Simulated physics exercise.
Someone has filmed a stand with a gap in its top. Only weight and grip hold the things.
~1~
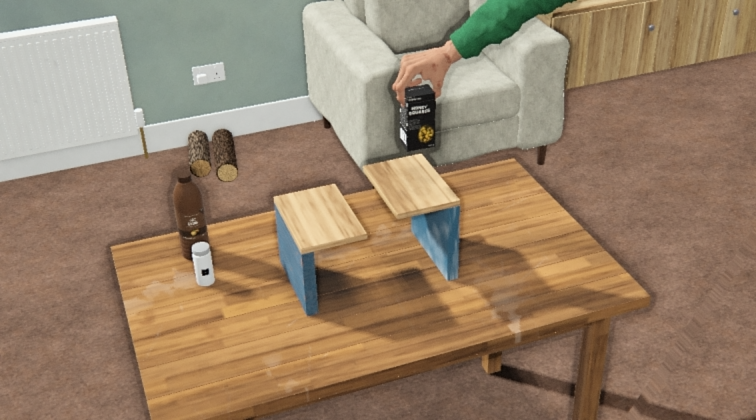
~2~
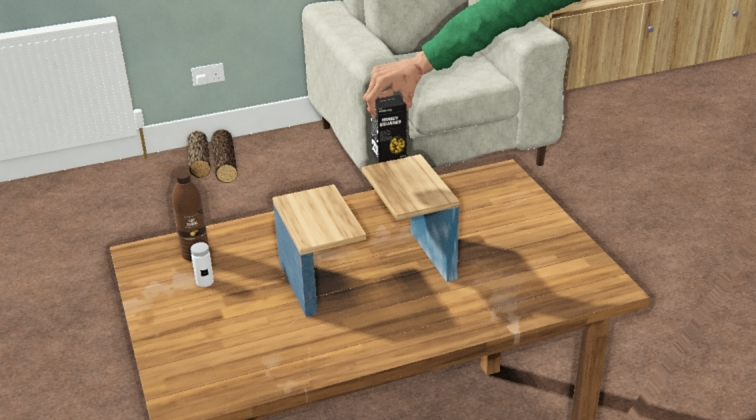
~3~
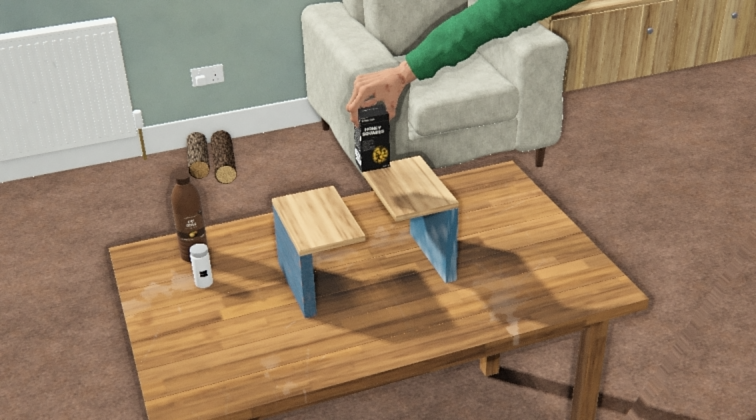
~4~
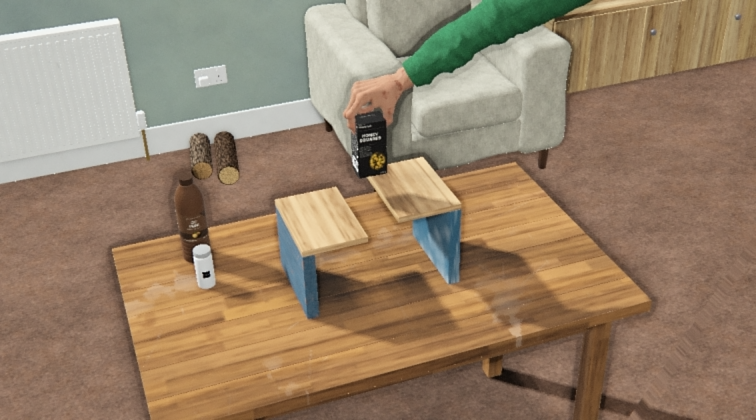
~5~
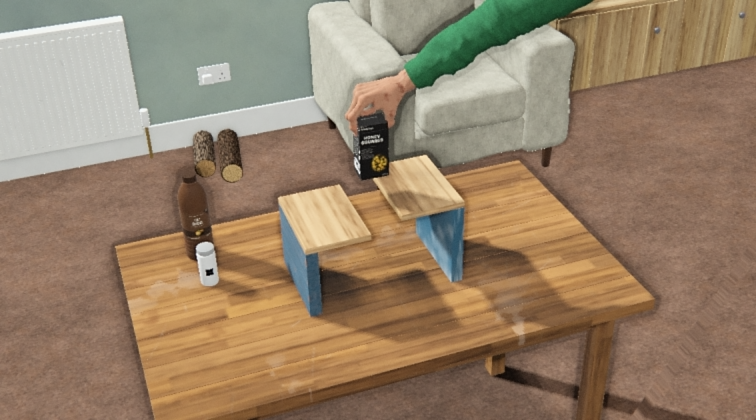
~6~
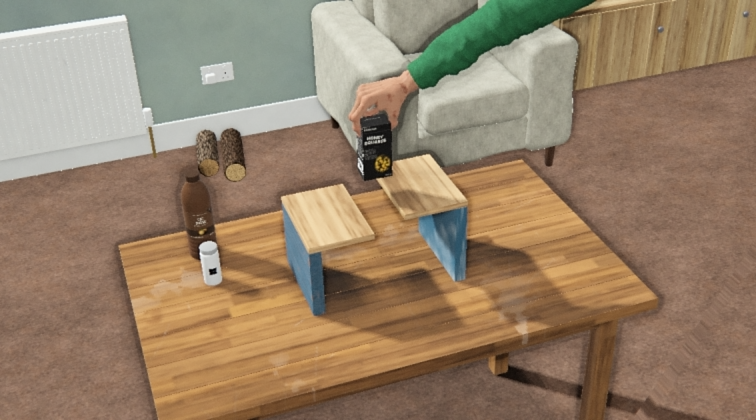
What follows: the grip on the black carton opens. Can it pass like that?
In the end the carton is caught.
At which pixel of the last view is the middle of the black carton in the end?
Around (350, 195).
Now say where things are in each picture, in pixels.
In the first picture, being brought over the gap; black carton (418, 118); white shaker (203, 264).
In the second picture, being brought over the gap; black carton (389, 129); white shaker (202, 265).
In the third picture, being brought over the gap; black carton (372, 139); white shaker (201, 266).
In the fourth picture, being brought over the gap; black carton (369, 145); white shaker (204, 267).
In the fifth picture, held still over the gap; black carton (371, 147); white shaker (208, 264).
In the sixth picture, held still over the gap; black carton (374, 147); white shaker (211, 264).
Then, 0.20 s later than the last frame, black carton tilted by 9° near (370, 169).
Then, 0.30 s later than the last frame, black carton tilted by 52° near (355, 191).
Then, 0.40 s later than the last frame, black carton on its side near (350, 194).
When it is over, lying over on the stand or table, black carton; the other 2 as before. End places, in pixels of the last picture, black carton near (350, 194). The carton lodges.
